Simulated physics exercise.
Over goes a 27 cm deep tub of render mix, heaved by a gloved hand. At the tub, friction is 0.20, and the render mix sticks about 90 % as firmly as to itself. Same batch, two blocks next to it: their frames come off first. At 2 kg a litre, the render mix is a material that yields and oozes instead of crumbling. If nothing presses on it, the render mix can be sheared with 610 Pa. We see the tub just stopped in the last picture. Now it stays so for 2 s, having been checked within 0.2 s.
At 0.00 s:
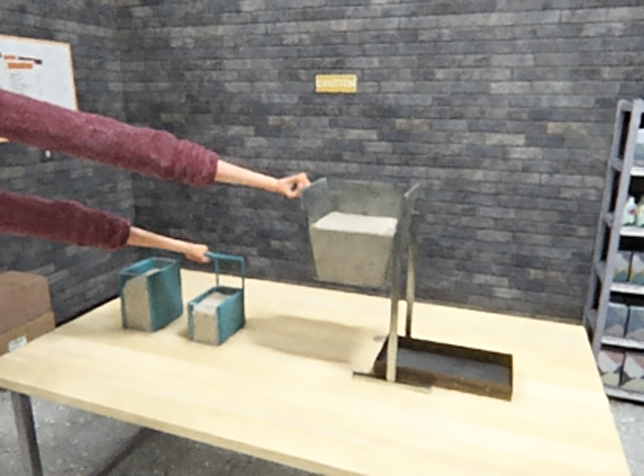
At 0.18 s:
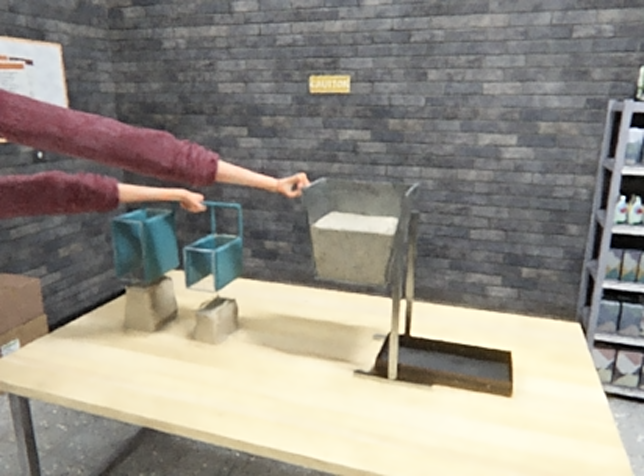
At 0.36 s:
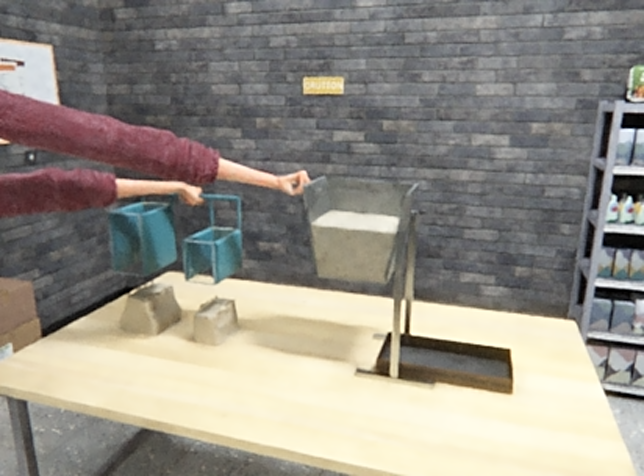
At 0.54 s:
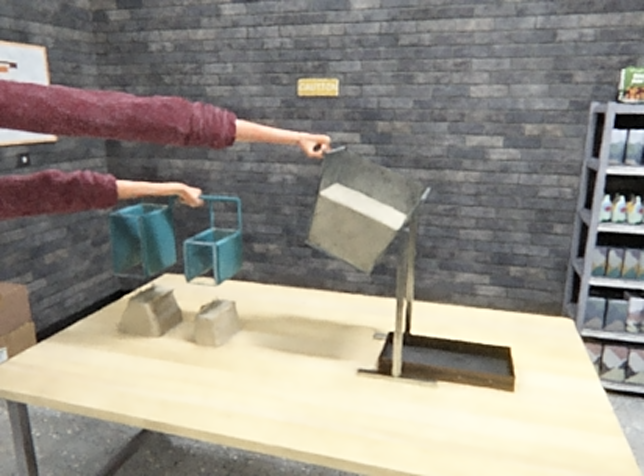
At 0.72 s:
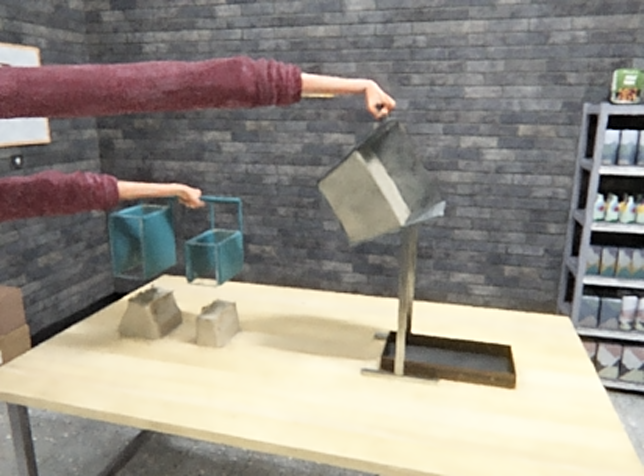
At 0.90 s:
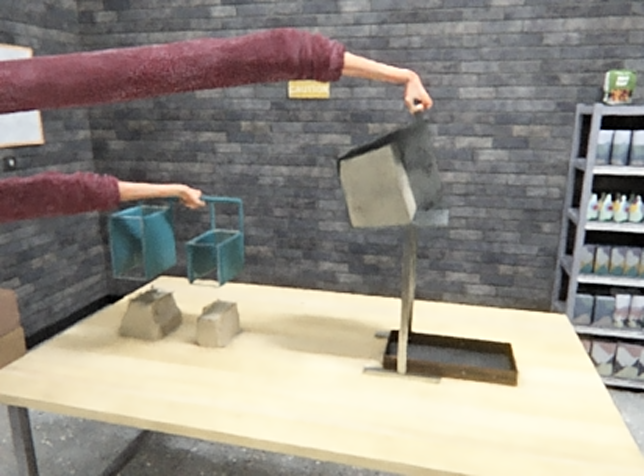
The clip opens with two maroon-sleeved arms reaching over a table, one hand on a grey tub of pale mix and the other lifting two teal molds off two blocks. The left block slumps slightly, then the upper hand swings the tub steeply rightward above an empty tray, the mix still inside.
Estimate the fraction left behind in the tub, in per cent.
I would say 100 %.
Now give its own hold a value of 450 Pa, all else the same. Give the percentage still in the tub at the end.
The share would be near 100 %.
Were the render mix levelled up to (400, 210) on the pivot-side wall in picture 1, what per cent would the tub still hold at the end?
Roughly 80 per cent would still be in the tub at the end.
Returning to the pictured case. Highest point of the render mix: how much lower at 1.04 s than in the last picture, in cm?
About 3 cm.
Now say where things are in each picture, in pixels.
Handle-side rim at (303, 189), tilt 0 degrees; crest of the render mix at (388, 234); block heights 18 cm, 12 cm (left to right), in the first picture.
Handle-side rim at (303, 189), tilt 0 degrees; crest of the render mix at (389, 233); block heights 16 cm, 12 cm (left to right), in the second picture.
Handle-side rim at (305, 187), tilt 2 degrees; crest of the render mix at (317, 225); block heights 14 cm, 12 cm (left to right), in the third picture.
Handle-side rim at (328, 154), tilt 23 degrees; crest of the render mix at (319, 195); block heights 14 cm, 12 cm (left to right), in the fourth picture.
Handle-side rim at (389, 122), tilt 58 degrees; crest of the render mix at (357, 153); block heights 14 cm, 12 cm (left to right), in the fifth picture.
Handle-side rim at (423, 121), tilt 74 degrees; crest of the render mix at (388, 147); block heights 14 cm, 12 cm (left to right), in the sixth picture.
After 1.04 s, the tub is at 74 degrees and holds 100 %.
After 1.21 s, the tub is at 74 degrees and holds 100 %.
After 1.38 s, the tub is at 74 degrees and holds 100 %.
After 1.55 s, the tub is at 74 degrees and holds 100 %.
After 2.90 s, the tub is at 74 degrees and holds 100 %.
